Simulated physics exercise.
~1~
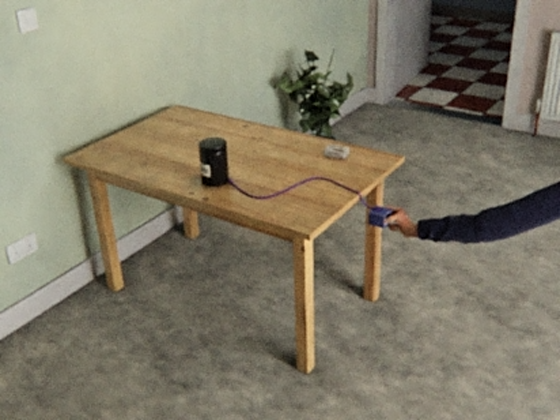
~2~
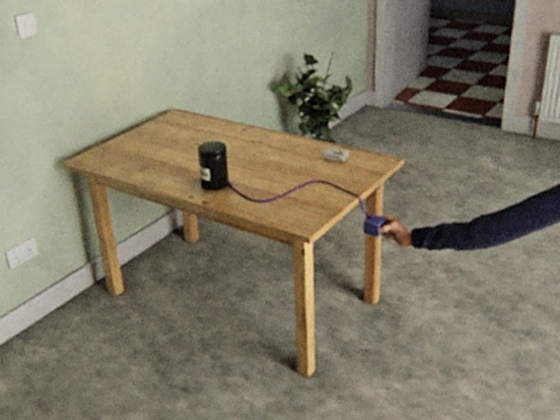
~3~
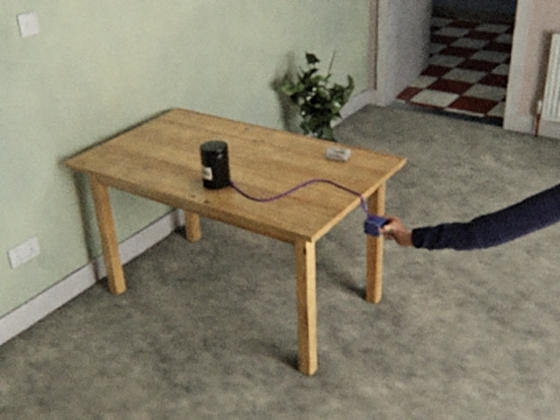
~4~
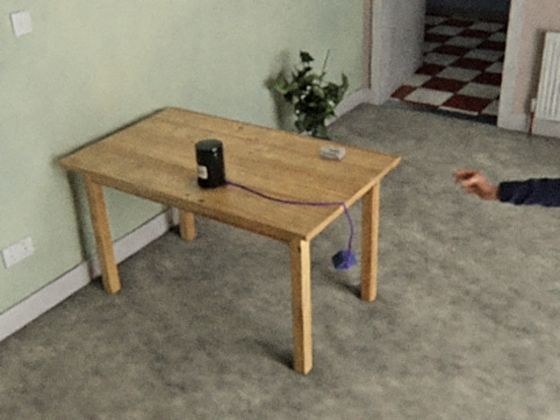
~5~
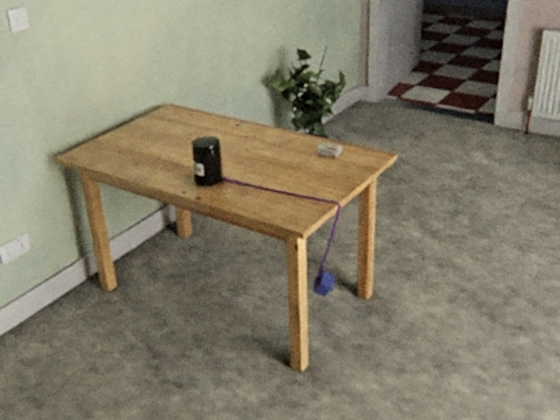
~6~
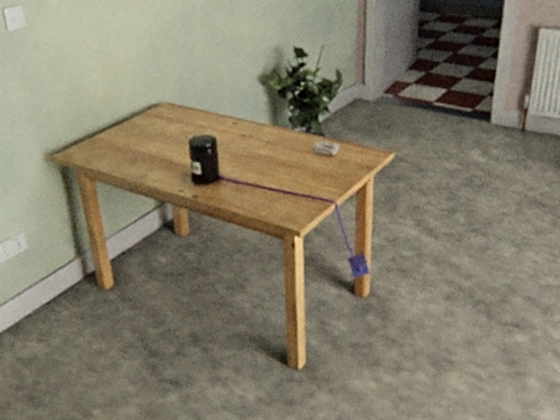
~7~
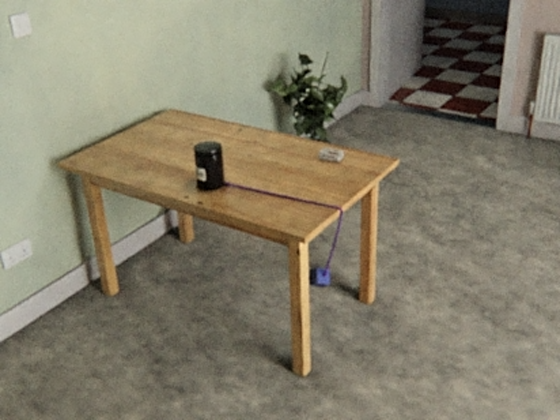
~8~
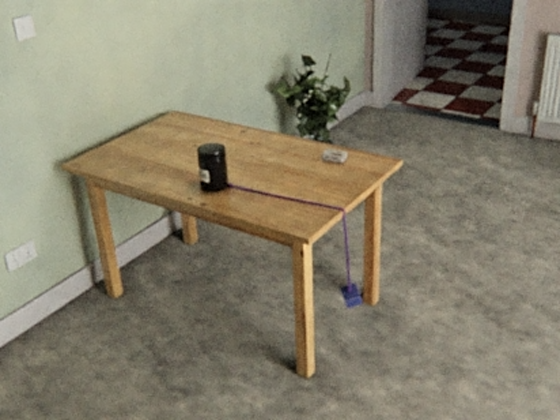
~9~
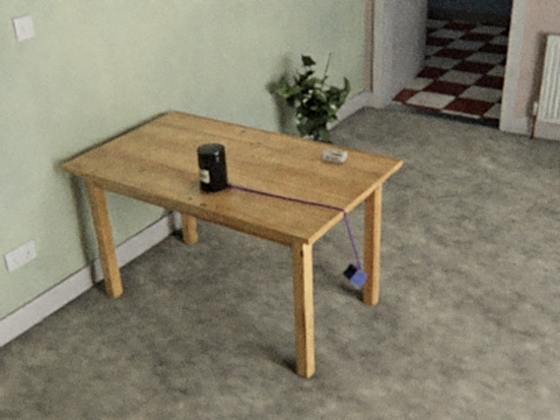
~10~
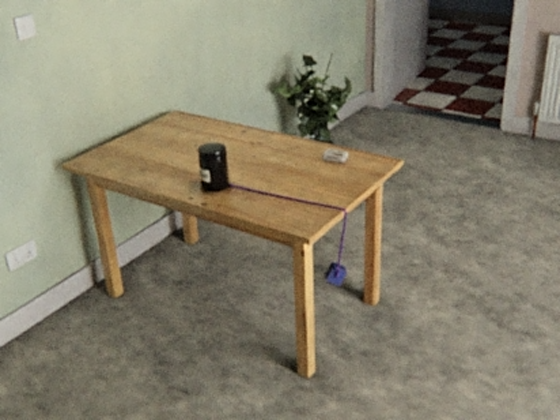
A blue block on a purplish shoelace is held by a hand reaching in from the right, beside a wooden table seen from above in a grey-floored room with pale green walls. The lace runs to a black canister on the tabletop, with a small white box near the far right corner and a leafy plant behind. The fingers open and the hand draws back out of view. The block drops, pulling the lace taut over the table's edge, then swings and twists beneath it. It ends hanging above the floor, while canister and box stay in place.
